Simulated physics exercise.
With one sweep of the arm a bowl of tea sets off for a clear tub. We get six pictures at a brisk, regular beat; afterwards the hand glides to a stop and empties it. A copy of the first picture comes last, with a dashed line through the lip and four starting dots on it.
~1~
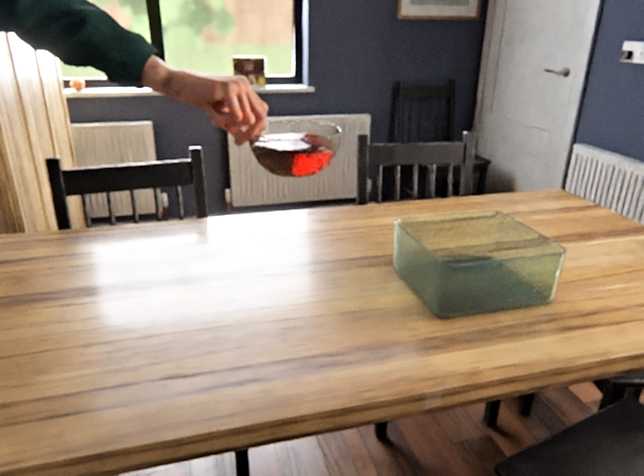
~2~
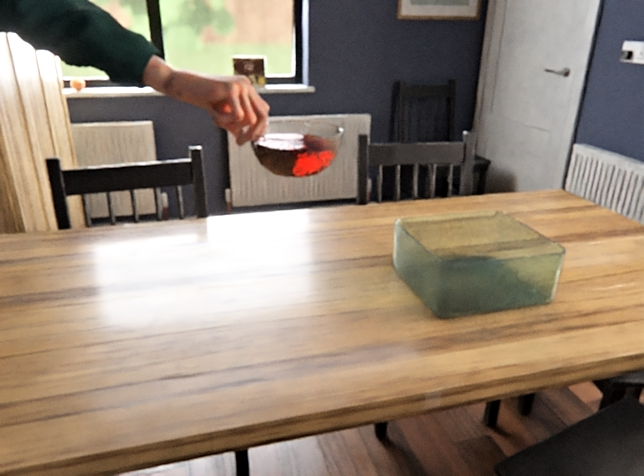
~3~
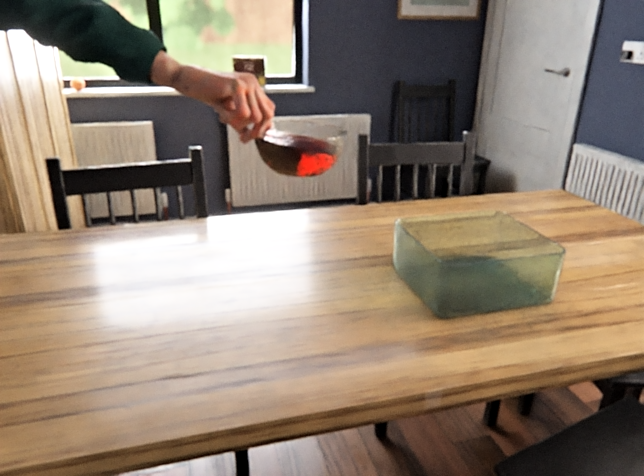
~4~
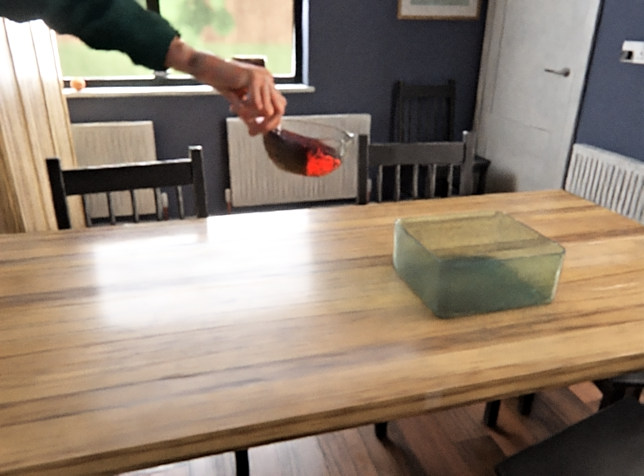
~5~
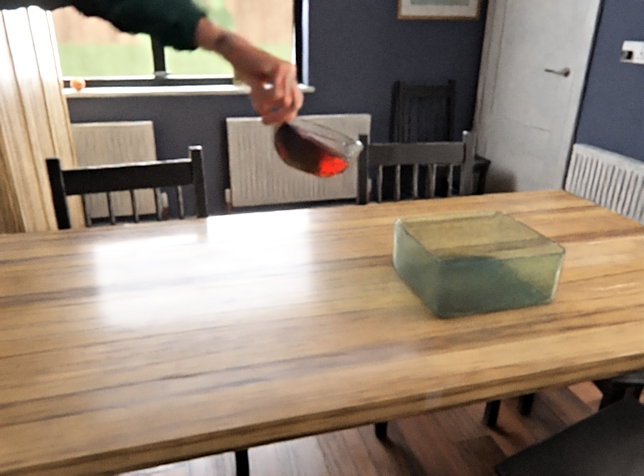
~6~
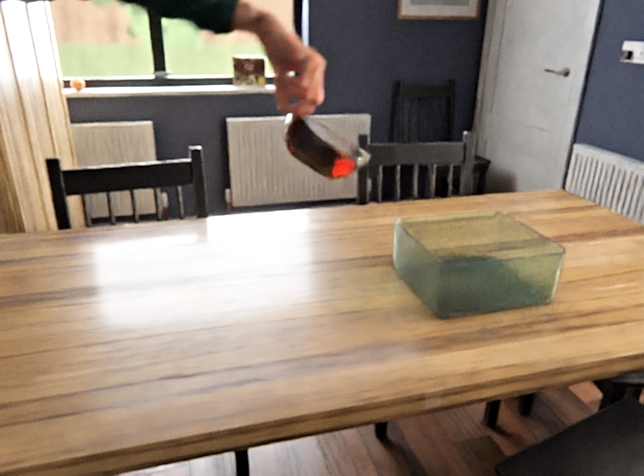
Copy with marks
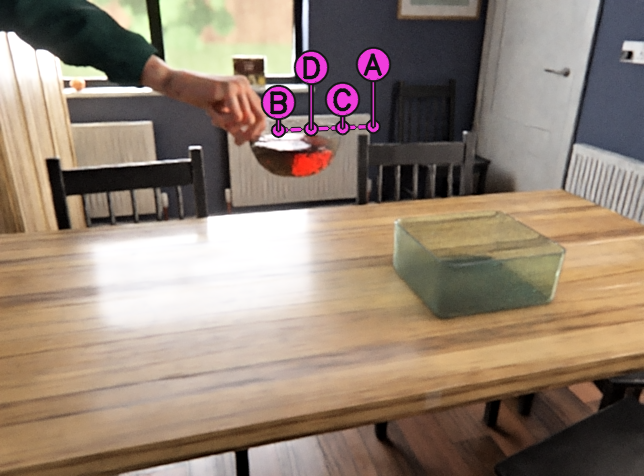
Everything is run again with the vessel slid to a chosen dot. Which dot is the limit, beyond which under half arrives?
That is dot D.
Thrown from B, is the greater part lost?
Yes.
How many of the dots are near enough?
Three of them.
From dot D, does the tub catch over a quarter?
Yes, it does.
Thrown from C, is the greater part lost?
No, that is safe.
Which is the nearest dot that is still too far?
It is B.
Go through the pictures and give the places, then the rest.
Upright, lip at (338, 127); tub from (434, 317) to (550, 300); nothing has left yet.
Upright, lip at (339, 127); nothing has left yet.
Tipped about 2°, lip at (343, 129); nothing has left yet.
Tipped about 9°, lip at (350, 134); nothing has left yet.
Tipped about 20°, lip at (359, 142); nothing has left yet.
Tipped about 33°, lip at (366, 152); nothing has left yet.
On the marked copy, A at (373, 126); B at (278, 130); C at (342, 127); D at (311, 129).
With A, about 74 % lands in the tub, 9 % falls short and 17 % goes beside or beyond.
With B, about 6 % lands in the tub, 90 % falls short and 3 % goes beside or beyond.
With C, about 75 % lands in the tub, 5 % falls short and 20 % goes beside or beyond.
With D, about 78 % lands in the tub, 10 % falls short and 11 % goes beside or beyond.
